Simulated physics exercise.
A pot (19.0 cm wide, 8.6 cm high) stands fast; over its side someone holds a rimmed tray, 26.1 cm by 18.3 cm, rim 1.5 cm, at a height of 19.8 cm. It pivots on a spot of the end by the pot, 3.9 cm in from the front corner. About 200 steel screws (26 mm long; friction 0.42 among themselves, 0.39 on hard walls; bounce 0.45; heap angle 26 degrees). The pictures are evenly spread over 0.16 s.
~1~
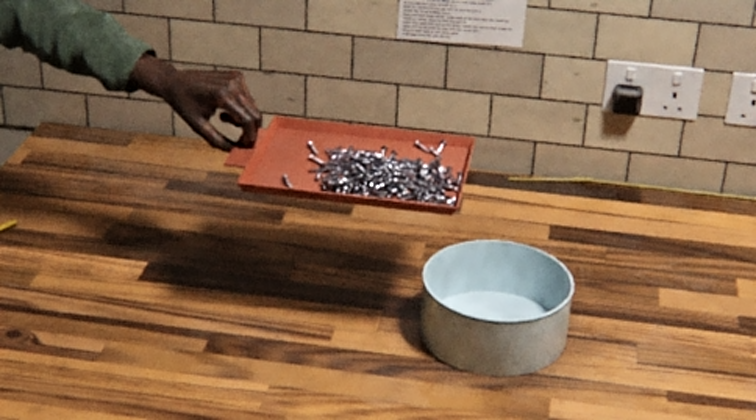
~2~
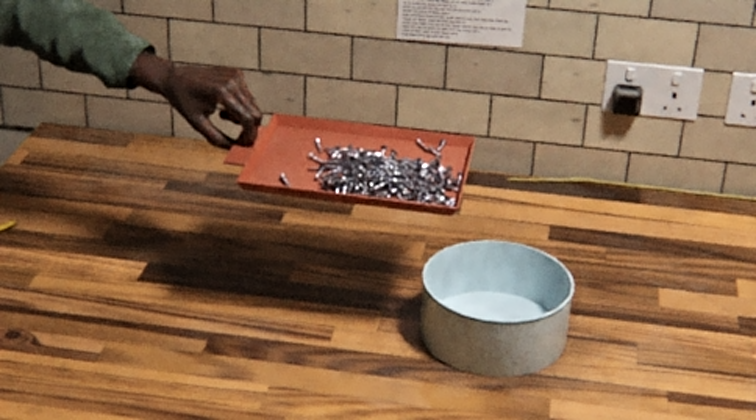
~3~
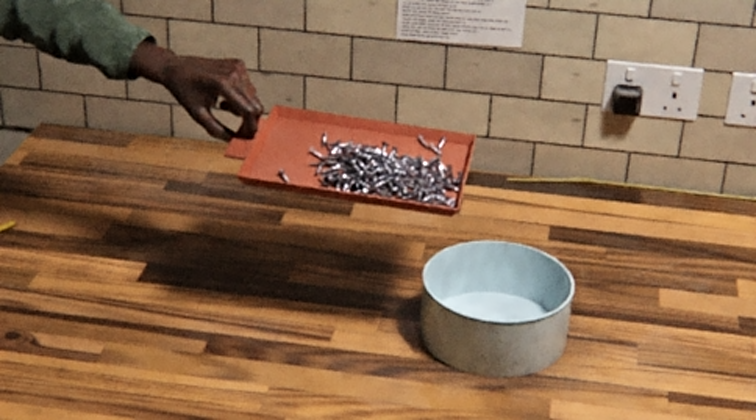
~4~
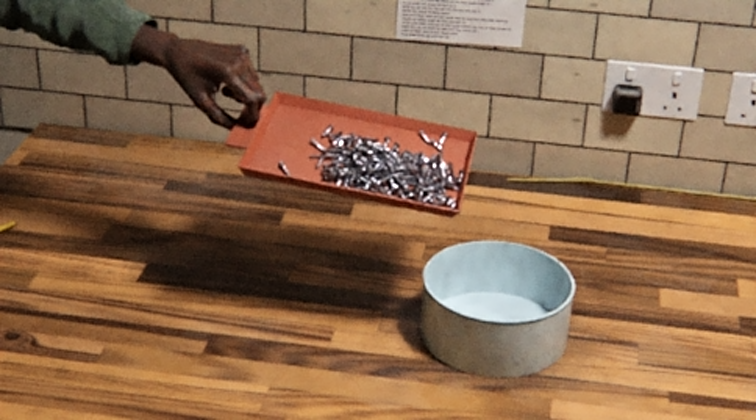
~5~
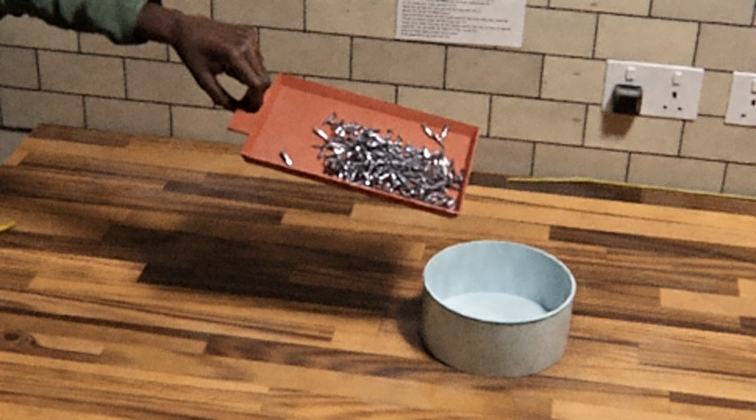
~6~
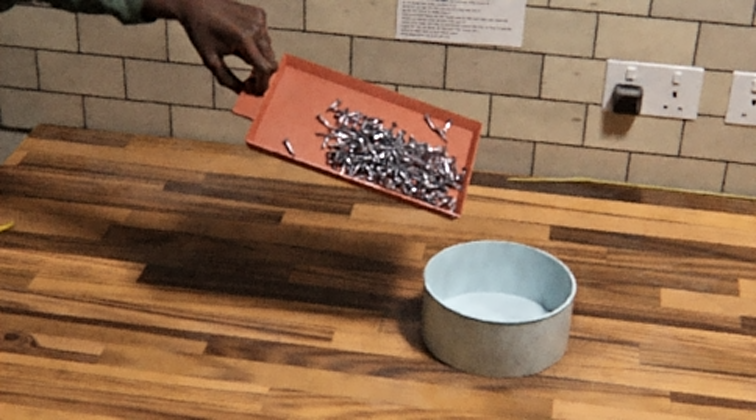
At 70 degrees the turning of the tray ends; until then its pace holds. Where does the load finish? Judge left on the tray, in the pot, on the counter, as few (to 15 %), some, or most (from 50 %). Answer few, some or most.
Tray: Few, pot: Most, counter: Some.
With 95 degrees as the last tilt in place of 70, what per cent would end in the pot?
In that case some 75 per cent.
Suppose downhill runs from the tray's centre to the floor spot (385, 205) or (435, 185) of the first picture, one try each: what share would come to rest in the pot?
About 20 and 95 per cent.
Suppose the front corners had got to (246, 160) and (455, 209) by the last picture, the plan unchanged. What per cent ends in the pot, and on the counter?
Pot 70, counter 25.
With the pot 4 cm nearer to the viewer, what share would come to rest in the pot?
Then about 100 per cent.
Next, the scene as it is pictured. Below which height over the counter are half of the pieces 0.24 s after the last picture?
About 24 cm.
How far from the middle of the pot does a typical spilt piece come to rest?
Some 18 cm.
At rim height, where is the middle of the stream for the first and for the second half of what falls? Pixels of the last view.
At about (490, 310), then at (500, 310).
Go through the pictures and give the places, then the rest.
Tray tilt 0 degrees, front corners at (244, 180) and (453, 204); middle of the pieces at (384, 179); pot at (498, 278), in the first frame.
Tray tilt 1 degrees, front corners at (243, 179) and (453, 205); middle of the pieces at (384, 179), in the second frame.
Tray tilt 3 degrees, front corners at (244, 173) and (453, 206), lowest corner right front; middle of the pieces at (384, 177), in the third frame.
Tray tilt 7 degrees, front corners at (245, 164) and (454, 207), lowest corner right front; middle of the pieces at (385, 173), in the fourth frame.
Tray tilt 13 degrees, front corners at (247, 152) and (455, 209), lowest corner right front; middle of the pieces at (387, 167), in the fifth frame.
Tray tilt 19 degrees, front corners at (251, 139) and (456, 211), lowest corner right front; middle of the pieces at (390, 162); pot at (499, 279), in the sixth frame.
Then, 0.15 s after the last picture, tilt 48 degrees; the tray holds 100 %, the pot 0 %.
Then, 0.24 s after the last picture, tilt 64 degrees; the tray holds 100 %, the pot 0 %.
Then, 0.47 s after the last picture, tilt 70 degrees; the tray holds 5 %, the pot 45 %.
In the end, tray 0 %, pot 70 %, counter 30 %.
